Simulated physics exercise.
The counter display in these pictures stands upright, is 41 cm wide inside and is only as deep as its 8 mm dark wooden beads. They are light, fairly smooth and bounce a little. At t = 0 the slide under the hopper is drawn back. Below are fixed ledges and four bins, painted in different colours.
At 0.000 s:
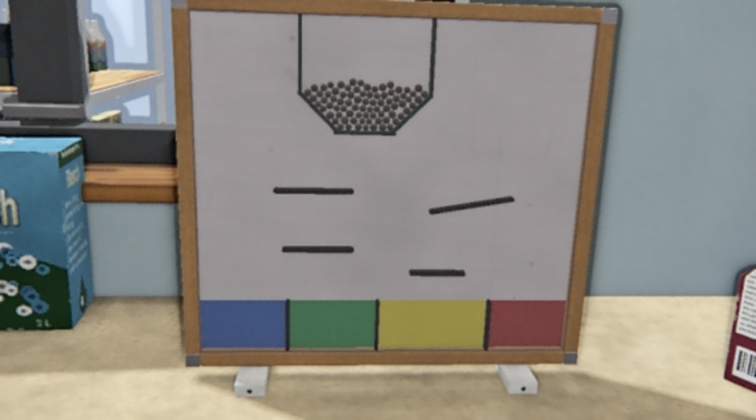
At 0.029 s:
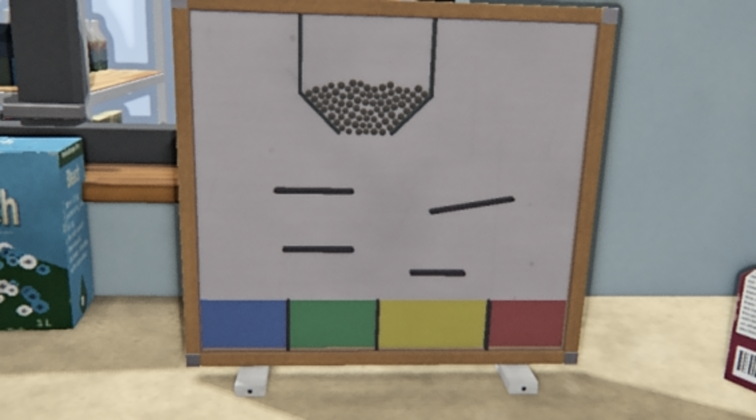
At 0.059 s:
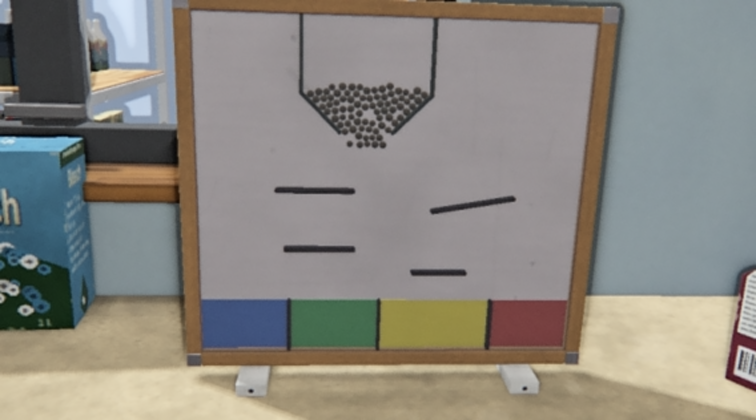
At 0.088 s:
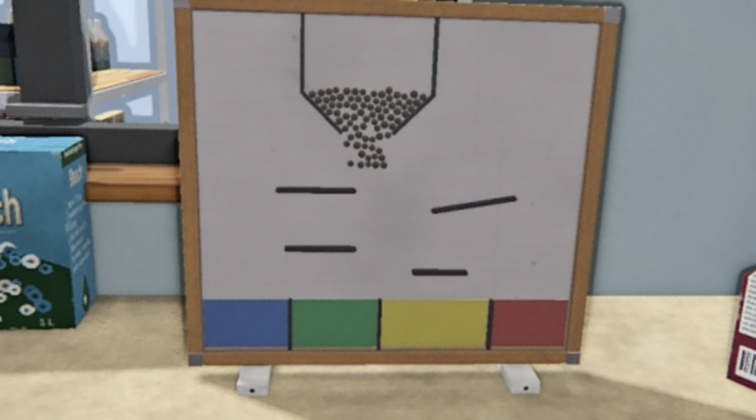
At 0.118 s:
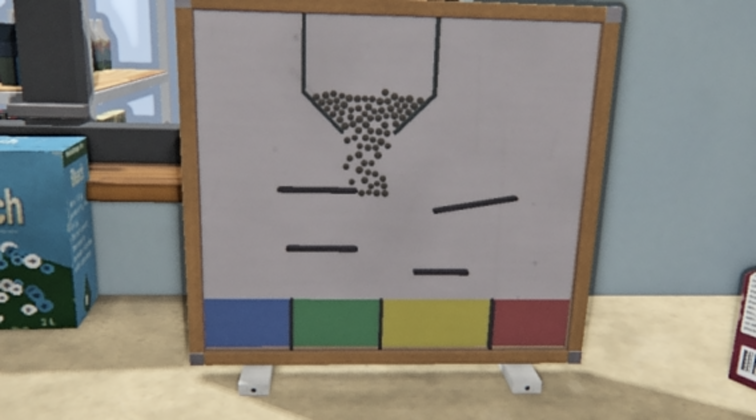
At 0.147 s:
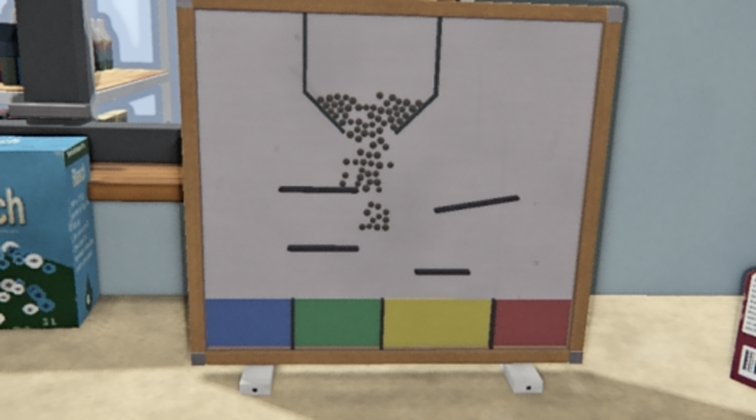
On a counter, a framed board stands with a hopper of small dark balls above four ledges and blue, green, yellow and red sections; the hopper's bottom opens and balls pour down past the upper left ledge.
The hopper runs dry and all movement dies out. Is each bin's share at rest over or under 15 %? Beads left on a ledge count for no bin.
Yellow over, green over, blue under, red under 15 %.
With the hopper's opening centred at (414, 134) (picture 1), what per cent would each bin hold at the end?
Yellow bin: 70; green bin: 20; blue bin: 0; red bin: 10.
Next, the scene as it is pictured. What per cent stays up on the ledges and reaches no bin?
About 10 per cent.
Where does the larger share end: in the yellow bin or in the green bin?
More goes to the yellow bin.
After 0.24 s, 80 % have left the hopper; down in the bins, yellow 5 %, green 10 %.
After 0.34 s, 100 % have left the hopper; down in the bins, yellow 25 %, green 25 %.
After 0.55 s, 100 % have left the hopper; down in the bins, yellow 50 %, green 30 %, blue 5 %.
All still by 1.5 s, yellow 50 %, green 30 %, blue 5 %, red 0 %, left higher up 10 %.
